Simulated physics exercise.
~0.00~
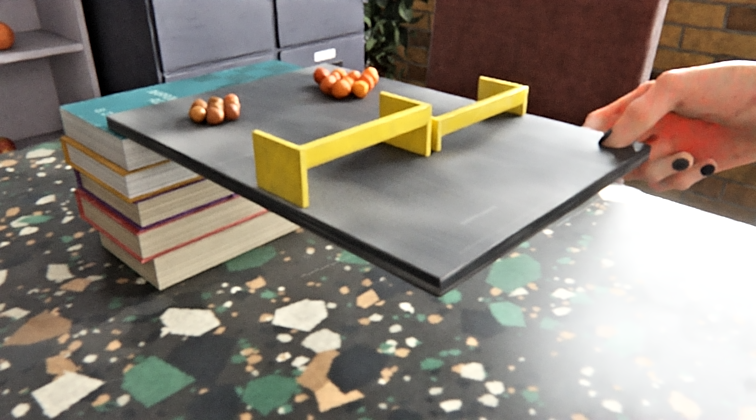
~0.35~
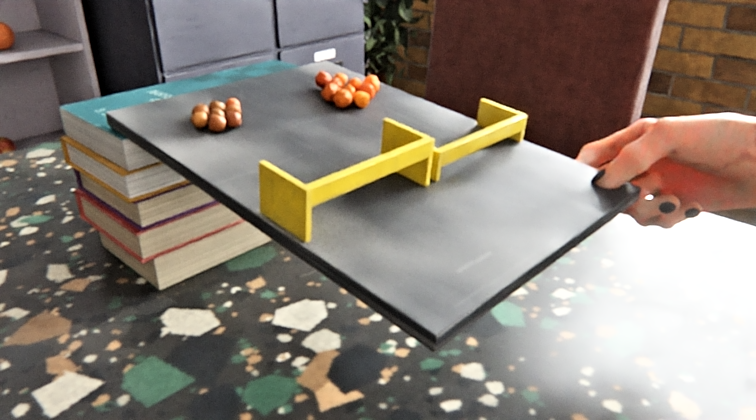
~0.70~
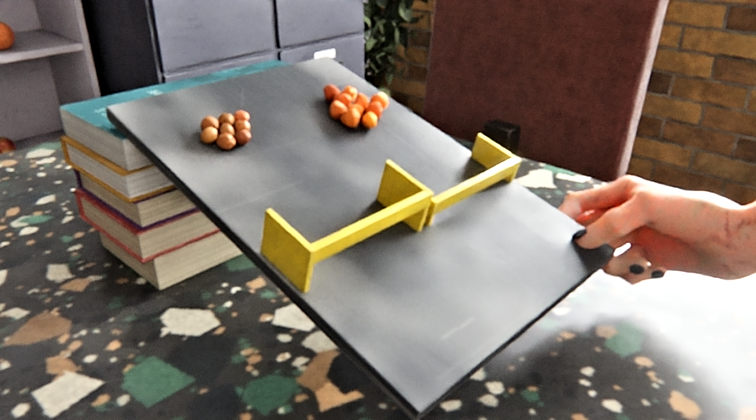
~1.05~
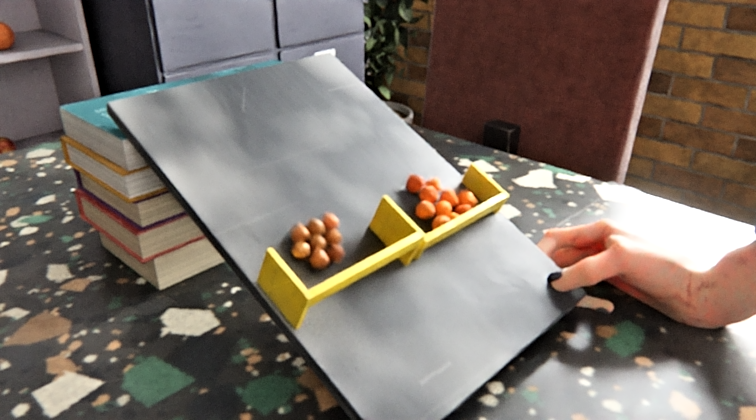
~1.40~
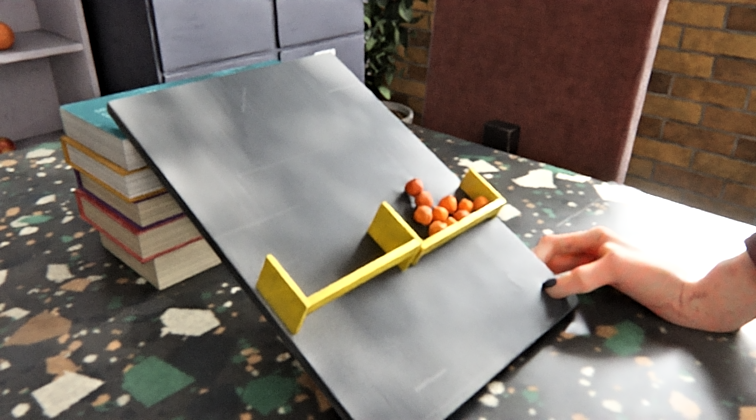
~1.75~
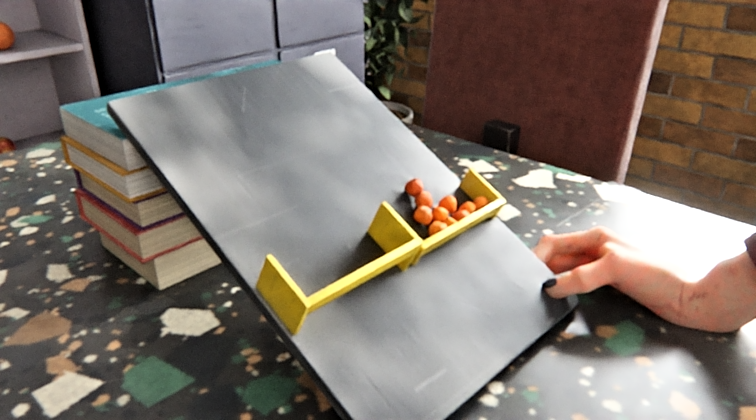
On a speckled table, a hand tilts a board until only orange balls remain behind bars.
